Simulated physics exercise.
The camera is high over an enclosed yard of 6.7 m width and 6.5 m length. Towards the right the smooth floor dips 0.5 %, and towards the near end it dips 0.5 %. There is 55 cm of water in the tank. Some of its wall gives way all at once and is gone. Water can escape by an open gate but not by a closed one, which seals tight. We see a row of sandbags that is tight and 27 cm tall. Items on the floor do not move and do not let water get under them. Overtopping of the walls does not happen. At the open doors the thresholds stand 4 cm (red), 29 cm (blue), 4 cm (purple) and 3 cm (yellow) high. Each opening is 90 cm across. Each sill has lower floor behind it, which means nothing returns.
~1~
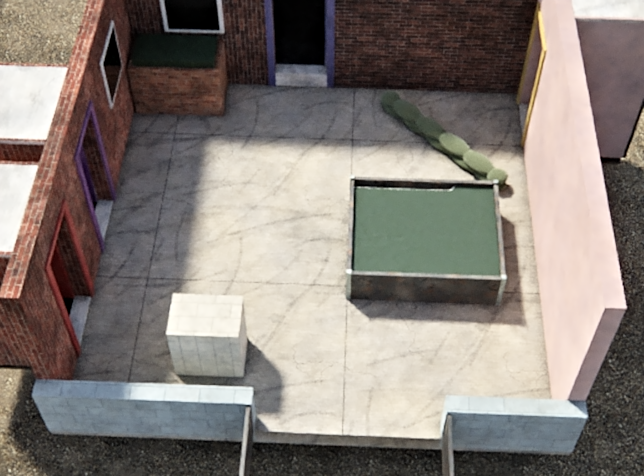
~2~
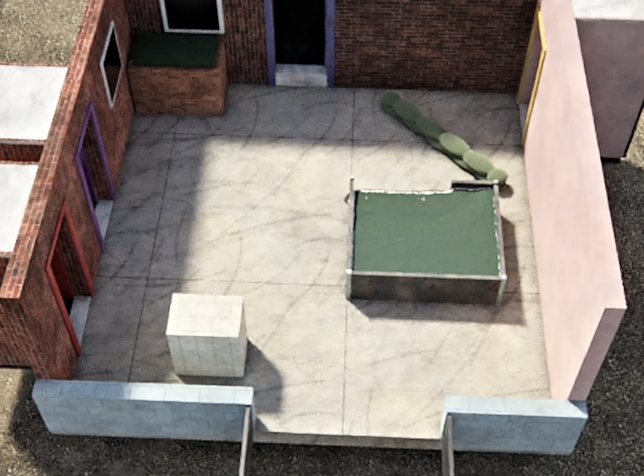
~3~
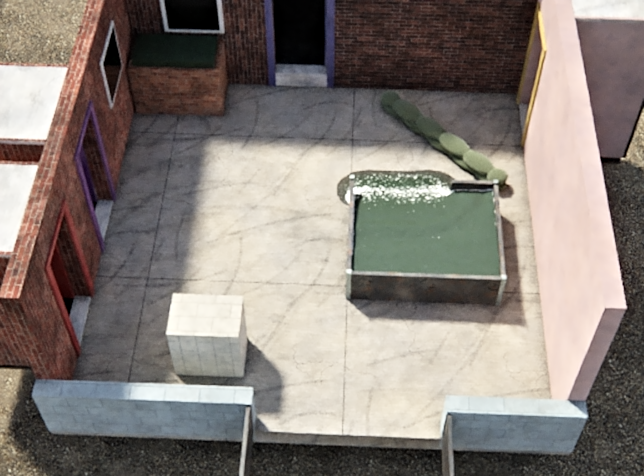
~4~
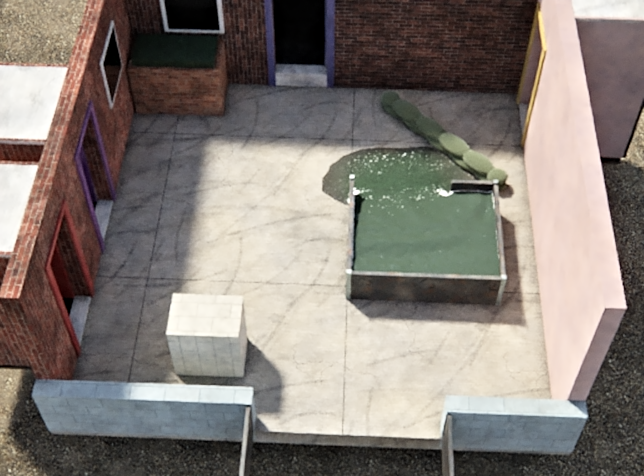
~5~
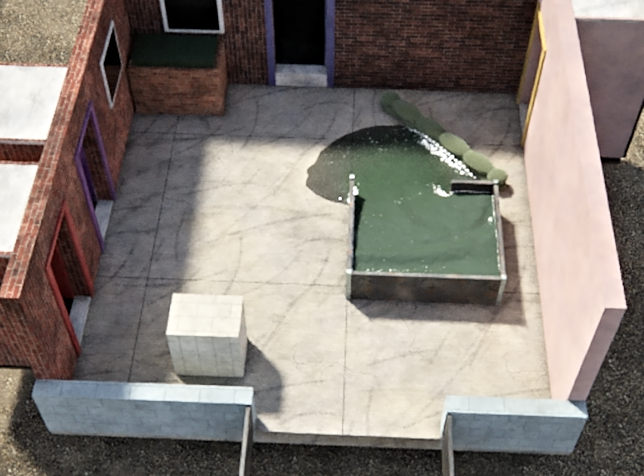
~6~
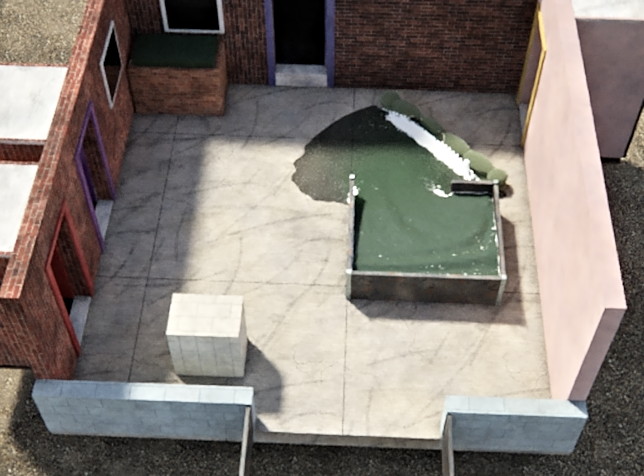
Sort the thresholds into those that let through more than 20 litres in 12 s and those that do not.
Sorted: Red door lets more through; blue door does not; purple door lets more through; yellow door lets more through.
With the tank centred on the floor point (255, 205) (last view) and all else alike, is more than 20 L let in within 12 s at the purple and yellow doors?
Against that limit: Purple under, yellow above.
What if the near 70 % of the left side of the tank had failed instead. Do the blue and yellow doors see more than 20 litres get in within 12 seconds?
Well, against that limit, at blue it's within bounds, and at yellow it's within bounds.
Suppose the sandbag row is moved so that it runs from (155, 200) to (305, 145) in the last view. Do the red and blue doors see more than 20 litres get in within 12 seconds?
At the red door the limit is not reached, and at the blue door it is not reached.
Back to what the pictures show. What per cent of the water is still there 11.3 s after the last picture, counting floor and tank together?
I'd say close to 86 percent is still there.
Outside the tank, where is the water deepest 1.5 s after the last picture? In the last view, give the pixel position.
Around (232, 89).
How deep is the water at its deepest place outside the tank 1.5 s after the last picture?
Around 54 centimetres.
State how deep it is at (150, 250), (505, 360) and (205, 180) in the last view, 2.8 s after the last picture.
Around 2 cm, 0 cm and 5 cm, in the order given.
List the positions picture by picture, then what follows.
The first frame shows still water, 55 cm deep, in the tank at (425, 229).
In the second frame, the front is at a hidden place, 0.8 m from the gap on the tank's far side; 0.3 m2 of floor is under water; 55 cm left at the back of the tank.
In the third frame, the front is at (344, 184), 1.0 m from the gap on the tank's far side; 1.1 m2 of floor is under water; 55 cm left at the back of the tank.
In the fourth frame, water pours out on the tank's far side and has run 1.3 m, to (440, 154); typically 8 cm deep outside, 55 cm at the tank's back.
In the fifth frame, water pours out on the tank's far side and has run 1.7 m, to (386, 129); typically 8 cm deep outside, 50 cm at the tank's back.
In the sixth frame, water pours out on the tank's far side and has run 2.2 m, to (379, 109); typically 8 cm deep outside, 46 cm at the tank's back.
Then, 0.7 s after the last picture water covers 15 % of the floor and is deepest (32 cm) near (429, 149); red door not reached, blue door 13 cm at the sill, 0 L in, purple door not reached, yellow door not reached.
Then, 1.5 s after the last picture water covers 20 % of the floor and is deepest (54 cm) near (232, 89); red door not reached, blue door 27 cm at the sill, 0 L in, purple door not reached, yellow door not reached.
Then, 2.8 s after the last picture water covers 45 % of the floor and is deepest (30 cm) near (231, 96); red door not reached, blue door 21 cm at the sill, 1 L in, purple door not reached, yellow door 7 cm at the sill, 2 L in.
Then, 6.3 s after the last picture water covers 85 % of the floor and is deepest (14 cm) near (81, 407); red door 5 cm at the sill, 2 L in, blue door 9 cm at the sill, 1 L in, purple door 7 cm at the sill, 22 L in, yellow door 7 cm at the sill, 41 L in.
Then, 11.3 s after the last picture water covers 95 % of the floor and is deepest (10 cm) near (517, 425); red door 7 cm at the sill, 40 L in, blue door 3 cm at the sill, 1 L in, purple door 4 cm at the sill, 34 L in, yellow door 5 cm at the sill, 65 L in.
